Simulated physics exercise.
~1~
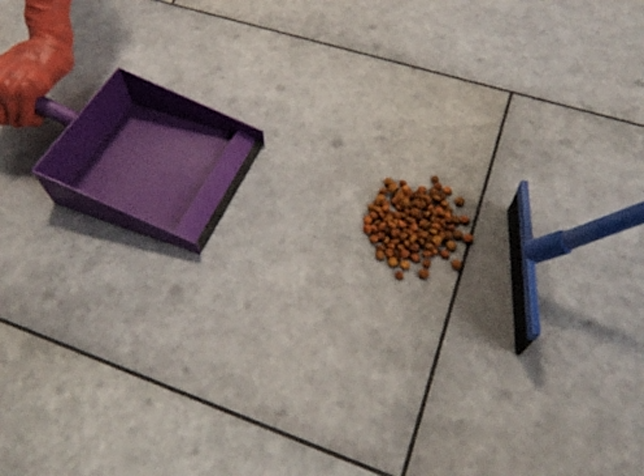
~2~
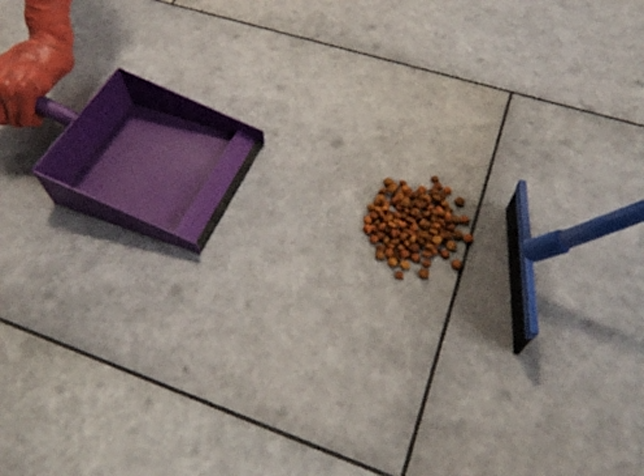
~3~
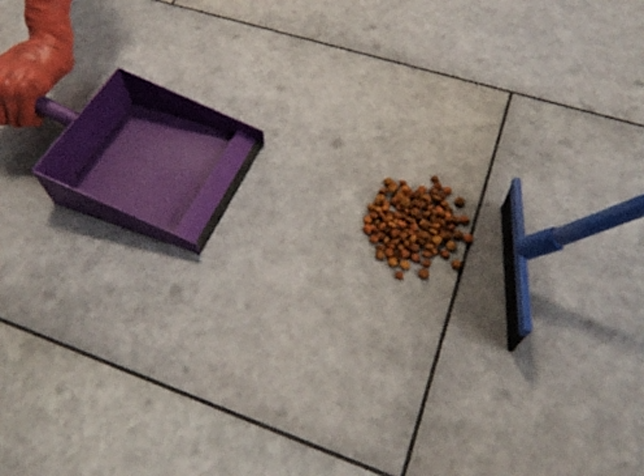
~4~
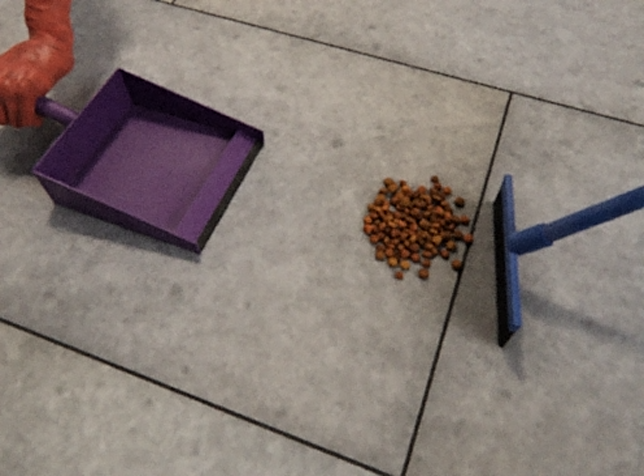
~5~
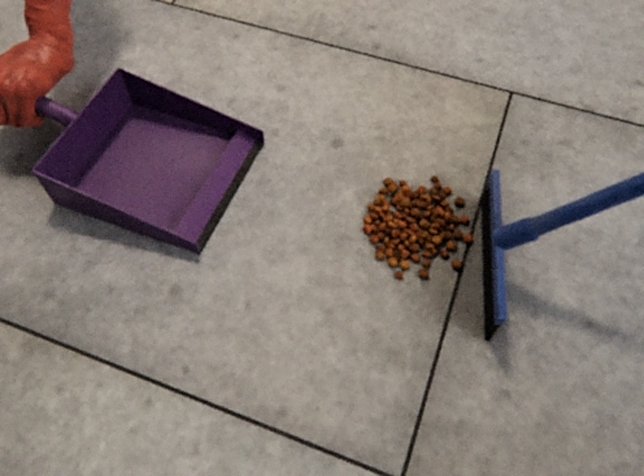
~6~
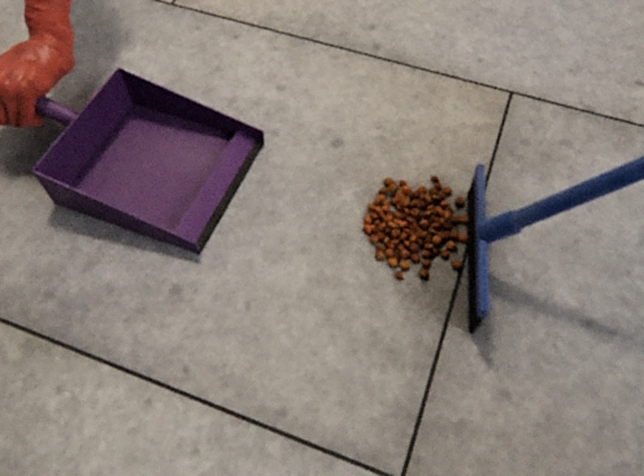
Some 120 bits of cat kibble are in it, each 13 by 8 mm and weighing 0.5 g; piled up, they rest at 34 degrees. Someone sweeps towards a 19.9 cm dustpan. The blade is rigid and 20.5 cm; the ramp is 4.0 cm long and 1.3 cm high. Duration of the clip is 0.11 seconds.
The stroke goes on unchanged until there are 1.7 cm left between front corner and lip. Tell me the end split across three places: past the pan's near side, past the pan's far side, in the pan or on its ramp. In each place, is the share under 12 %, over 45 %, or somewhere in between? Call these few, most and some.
I would put it this way: Near side few, far side some, pan some.
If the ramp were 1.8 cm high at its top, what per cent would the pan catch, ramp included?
I'd expect close to 25 per cent.
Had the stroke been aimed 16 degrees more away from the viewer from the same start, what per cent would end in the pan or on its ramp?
About 5 percent would end up there.
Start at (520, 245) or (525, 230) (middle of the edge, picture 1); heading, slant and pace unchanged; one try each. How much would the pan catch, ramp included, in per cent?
I'd put it near 20 per cent for the first and near 15 per cent for the second.
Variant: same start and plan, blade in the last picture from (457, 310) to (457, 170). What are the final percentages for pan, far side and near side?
Pan 65, far 10, near 10.
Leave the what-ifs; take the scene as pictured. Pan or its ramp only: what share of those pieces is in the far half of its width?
I'd put it near 60 per cent.
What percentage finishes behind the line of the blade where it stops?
About 5 per cent.
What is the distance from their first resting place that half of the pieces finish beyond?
It comes to some 24 cm.
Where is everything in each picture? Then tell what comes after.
The first frame shows blade from (533, 335) to (522, 189), moved 0.0 cm, 0 of the pieces shifted so far; middle of the pieces at (412, 221); pan at (151, 168).
The second frame shows blade from (531, 334) to (520, 188), moved 0.2 cm, 0 of the pieces shifted so far; middle of the pieces at (412, 221).
The third frame shows blade from (525, 331) to (515, 186), moved 0.9 cm, 0 of the pieces shifted so far; middle of the pieces at (412, 221).
The fourth frame shows blade from (514, 326) to (506, 182), moved 2.0 cm, 0 of the pieces shifted so far; middle of the pieces at (412, 221).
The fifth frame shows blade from (500, 320) to (494, 178), moved 3.7 cm, 0 of the pieces shifted so far; middle of the pieces at (412, 221).
The sixth frame shows blade from (482, 312) to (479, 172), moved 5.7 cm, 2 of the pieces shifted so far; middle of the pieces at (412, 221); pan at (151, 168).
Then, 0.15 s after the last picture, middle of the blade 17 cm from the lip; 0 % over the lip, far side 10 %, near side 0 %.
Then, 0.25 s after the last picture, middle of the blade 7 cm from the lip; 0 % over the lip, far side 15 %, near side 0 %.
Then, 0.48 s after the last picture, middle of the blade 4 cm from the lip; 30 % over the lip, far side 15 %, near side 5 %.
In the end, near side 5 %, far side 15 %, pan 30 %, in front of the lip or behind the blade 50 %.
